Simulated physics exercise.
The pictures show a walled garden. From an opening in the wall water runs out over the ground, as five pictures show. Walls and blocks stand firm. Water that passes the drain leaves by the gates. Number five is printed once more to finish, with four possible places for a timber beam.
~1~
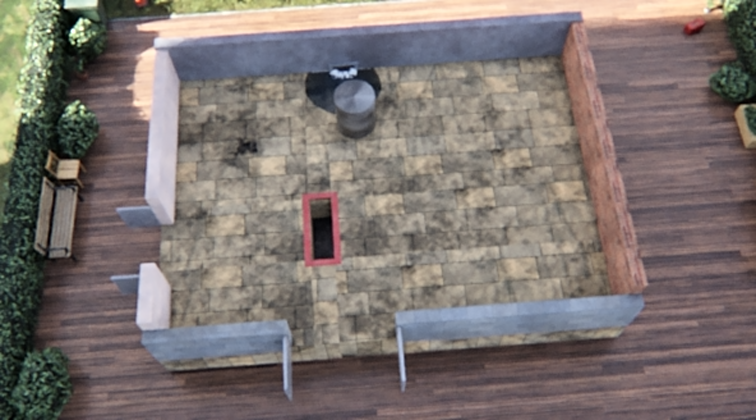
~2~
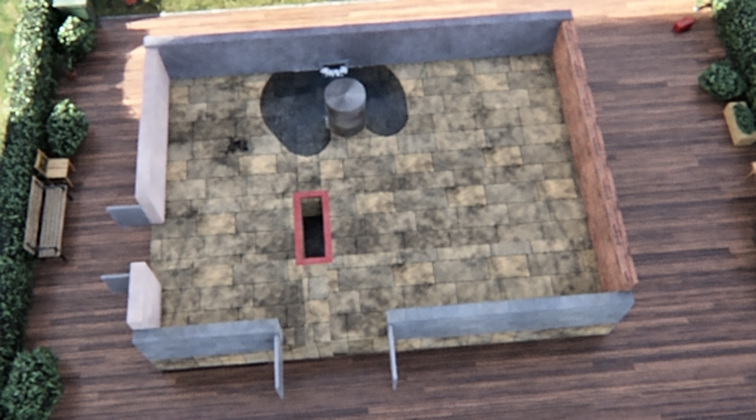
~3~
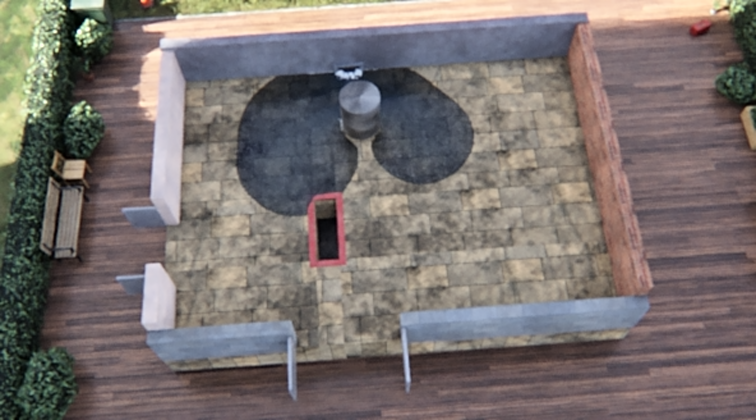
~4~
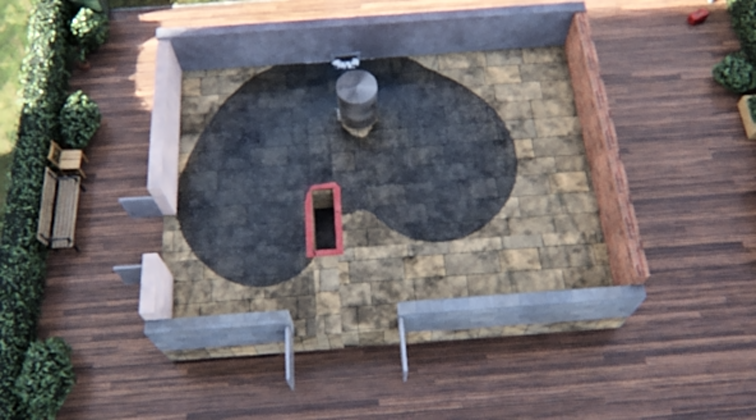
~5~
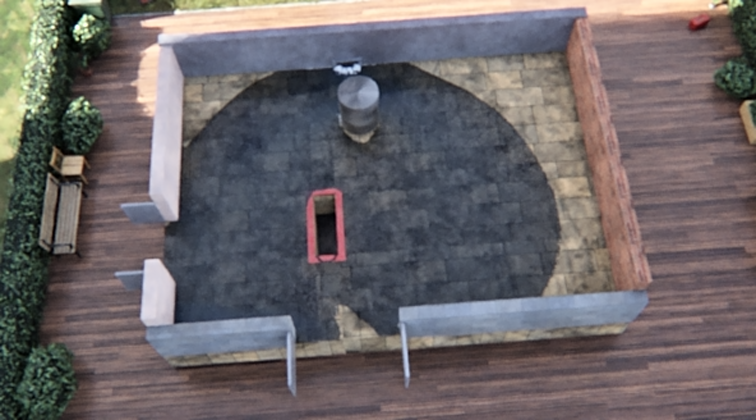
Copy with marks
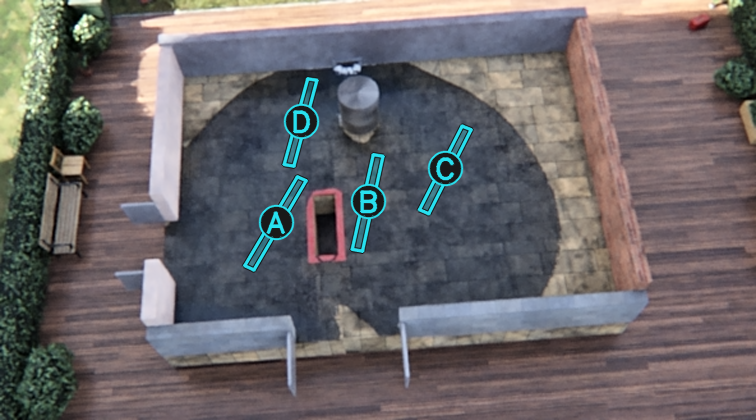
The clip opens on a walled garden seen from above, its paving mostly dry except for a small dark wet patch around a cylinder near the back wall. The wetness spreads forward in two rounded lobes, passes both sides of the red-framed drain, and merges to cover most of the paving.
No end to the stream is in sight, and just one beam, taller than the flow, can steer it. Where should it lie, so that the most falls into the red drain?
The answer is place D.
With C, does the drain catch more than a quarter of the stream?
No.
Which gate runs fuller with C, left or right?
The right gate.
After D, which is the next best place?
The answer is C.
On the marked copy, A from (249, 267) to (301, 178); B from (357, 250) to (378, 155); C from (424, 211) to (466, 127); D from (289, 165) to (312, 79).
With A, about 14 % of the stream goes into the red drain, about 85 % out by the gates.
With B, about 14 % of the stream goes into the red drain, about 85 % out by the gates.
With C, about 19 % of the stream goes into the red drain, about 79 % out by the gates.
With D, about 28 % of the stream goes into the red drain, about 70 % out by the gates.
